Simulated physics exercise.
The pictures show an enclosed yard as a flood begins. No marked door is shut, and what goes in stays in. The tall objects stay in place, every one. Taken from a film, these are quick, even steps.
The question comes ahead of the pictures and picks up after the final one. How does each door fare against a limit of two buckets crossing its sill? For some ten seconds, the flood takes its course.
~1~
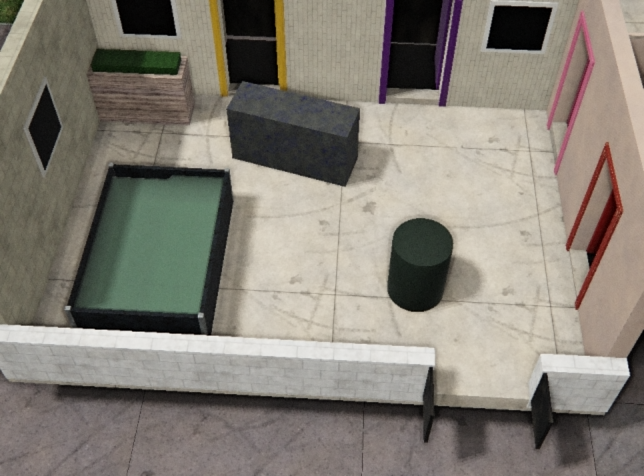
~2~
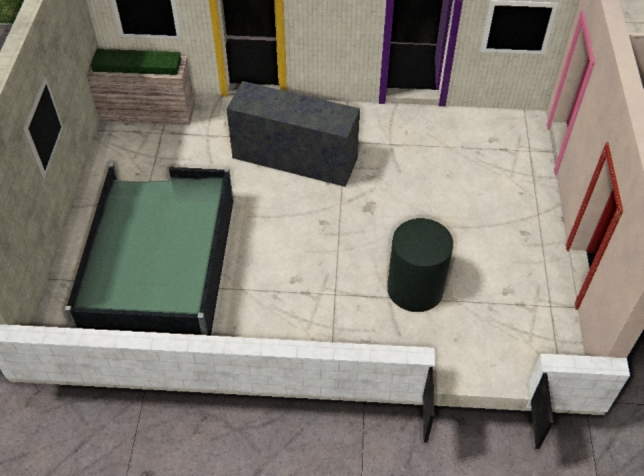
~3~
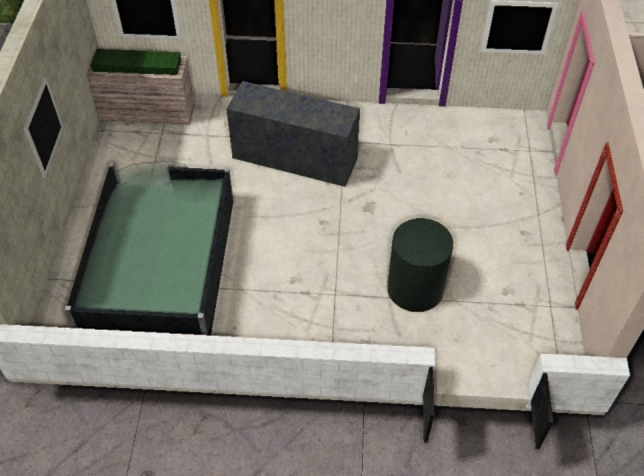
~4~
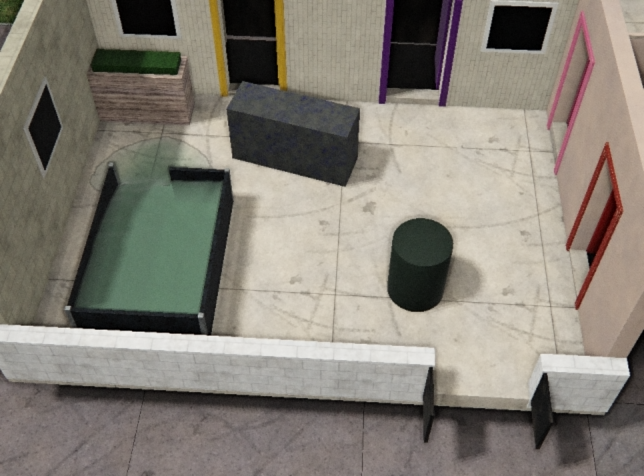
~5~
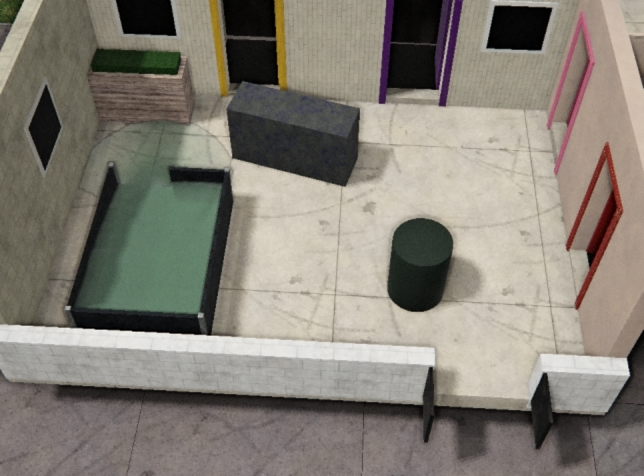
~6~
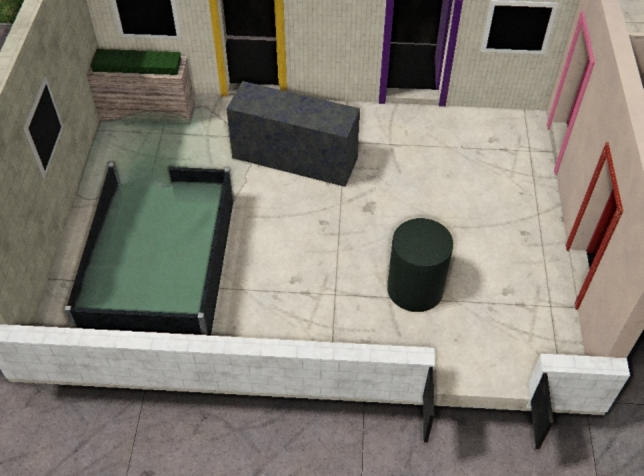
As I see it, red door: Two buckets or fewer, purple door: Two buckets or fewer, pink door: Two buckets or fewer, yellow door: Over two buckets.
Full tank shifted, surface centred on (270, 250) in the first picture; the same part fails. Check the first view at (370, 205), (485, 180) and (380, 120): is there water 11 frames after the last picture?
As listed: Reached, untouched, untouched.
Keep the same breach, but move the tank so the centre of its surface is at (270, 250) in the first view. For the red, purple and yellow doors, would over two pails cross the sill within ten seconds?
Well, the red door remains below, the purple door remains below, and the yellow door remains below.
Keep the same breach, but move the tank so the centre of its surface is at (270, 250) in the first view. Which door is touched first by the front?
The yellow-painted one.
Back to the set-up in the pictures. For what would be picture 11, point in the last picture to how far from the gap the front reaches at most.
Roughly at (267, 103).
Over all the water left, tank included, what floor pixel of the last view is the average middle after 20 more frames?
That puts it at around (172, 219).
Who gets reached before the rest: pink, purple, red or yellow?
I'd go with the door marked yellow.
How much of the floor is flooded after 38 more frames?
I reckon 65 per cent or so.
A moment on, water covers 15 % of the floor; the red door not reached, the purple door not reached, the pink door not reached, the yellow door under two buckets in.
Next, water covers 20 % of the floor; the red door not reached, the purple door not reached, the pink door not reached, the yellow door over two buckets in.
Then, water covers 40 % of the floor; the red door not reached, the purple door wet at the sill, nothing in, the pink door not reached, the yellow door far over two buckets in.
Later, water covers 65 % of the floor; the red door wet at the sill, nothing in, the purple door wet at the sill, nothing in, the pink door wet at the sill, nothing in, the yellow door far over two buckets in.
In the end, water covers 95 % of the floor; the red door wet at the sill, nothing in, the purple door wet at the sill, nothing in, the pink door wet at the sill, nothing in, the yellow door far over two buckets in.
